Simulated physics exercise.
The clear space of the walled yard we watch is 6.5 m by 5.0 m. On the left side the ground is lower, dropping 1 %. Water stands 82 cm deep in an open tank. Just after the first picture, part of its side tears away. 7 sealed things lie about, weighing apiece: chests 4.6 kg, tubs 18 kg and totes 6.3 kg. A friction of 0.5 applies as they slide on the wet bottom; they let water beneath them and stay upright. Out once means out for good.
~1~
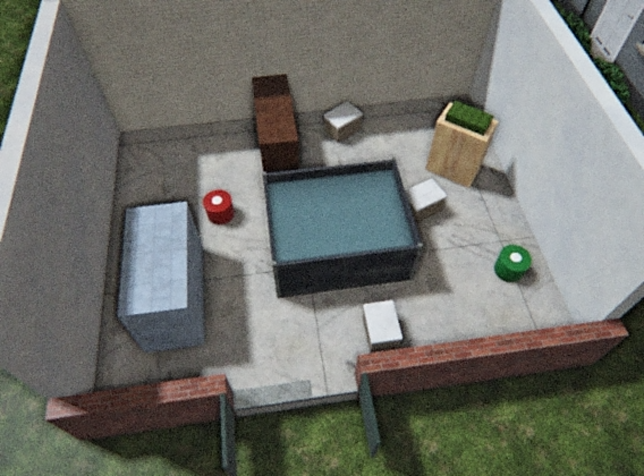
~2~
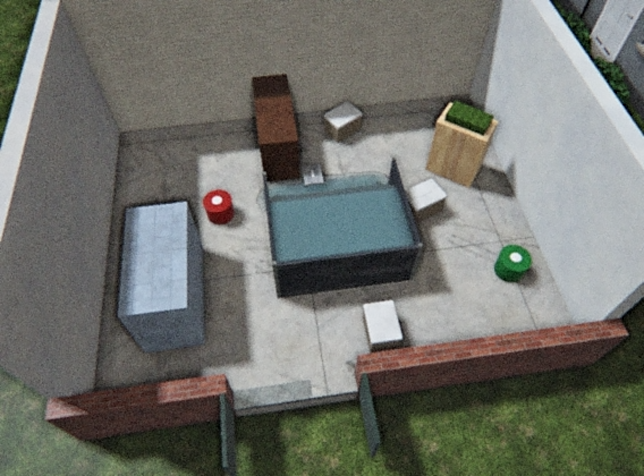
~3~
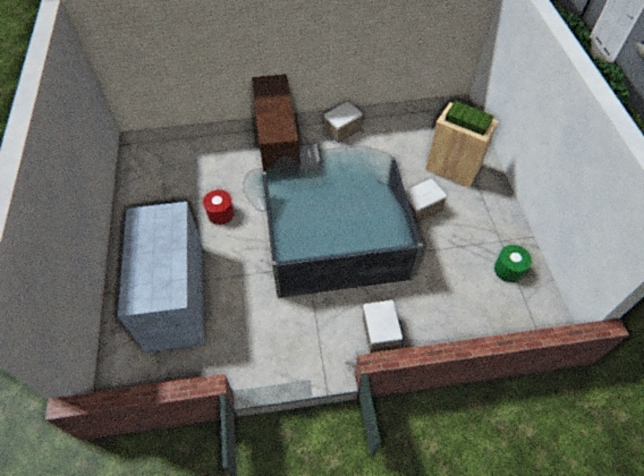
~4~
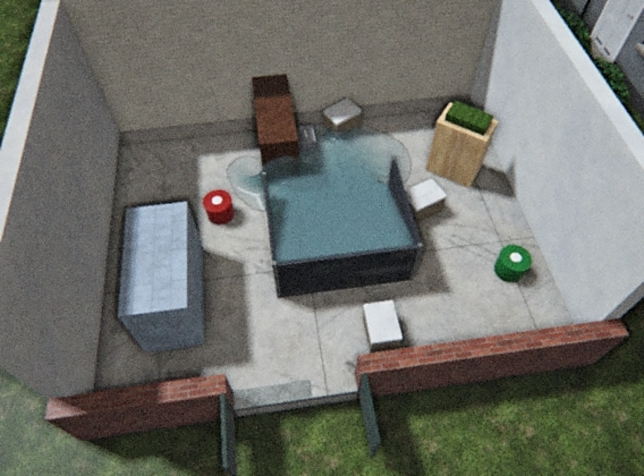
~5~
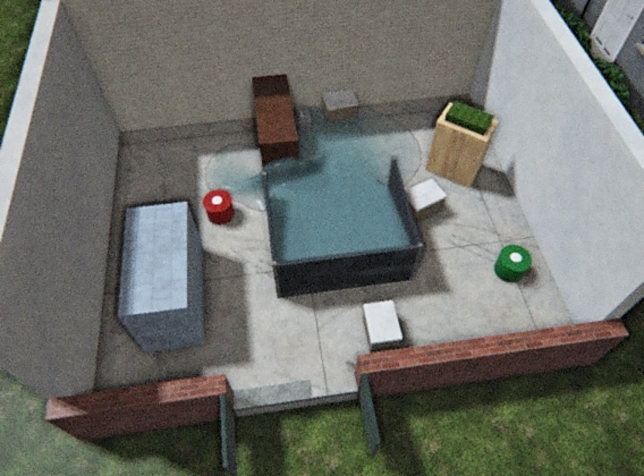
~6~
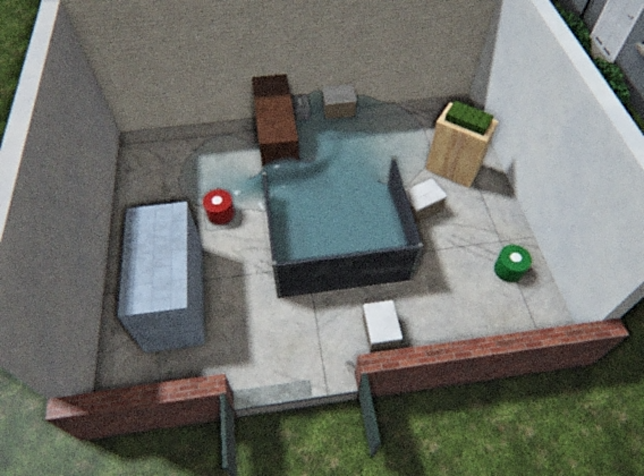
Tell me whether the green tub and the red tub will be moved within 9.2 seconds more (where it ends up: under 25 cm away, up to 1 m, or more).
Prediction: The green tub is displaced a great deal, the red tub is displaced a little.
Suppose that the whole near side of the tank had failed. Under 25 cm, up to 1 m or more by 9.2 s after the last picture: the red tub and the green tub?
In that situation the red tub stays about where it was, while the green tub drifts a long way.
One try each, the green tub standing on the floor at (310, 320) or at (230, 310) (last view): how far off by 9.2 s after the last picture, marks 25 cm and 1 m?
Well, it scarcely moves on the first try and scarcely moves on the second.
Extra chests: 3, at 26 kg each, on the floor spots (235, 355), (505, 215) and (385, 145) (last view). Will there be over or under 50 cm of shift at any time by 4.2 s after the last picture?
Spot by spot, in turn: Falls short, exceeds it, exceeds it.
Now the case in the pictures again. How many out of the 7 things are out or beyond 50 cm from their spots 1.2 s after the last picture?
It comes to 3.
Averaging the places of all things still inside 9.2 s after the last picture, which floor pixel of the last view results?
I'd say about (314, 231) in the last view.
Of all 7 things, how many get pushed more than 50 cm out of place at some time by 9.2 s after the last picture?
Count: 7.
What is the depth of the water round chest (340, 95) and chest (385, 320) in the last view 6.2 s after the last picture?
About 13 and 7 cm.
Then, 1.2 s after the last picture the green tub is near (516, 258), 0.0 m from its start, aground; the red tub is near (195, 223), 0.5 m from its start, aground; 0 of 7 are out; 2 afloat.
Then, 3.8 s after the last picture the green tub is near (493, 315), 1.0 m from its start, aground; the red tub is near (195, 223), 0.5 m from its start, aground; 0 of 7 are out; 2 afloat.
Then, 6.2 s after the last picture the green tub is near (415, 315), 1.8 m from its start, aground; the red tub is near (195, 223), 0.5 m from its start, aground; 0 of 7 are out; 4 afloat.
Then, 9.2 s after the last picture the green tub is near (410, 315), 1.8 m from its start, aground; the red tub is near (195, 223), 0.5 m from its start, aground; 0 of 7 are out; 3 afloat.
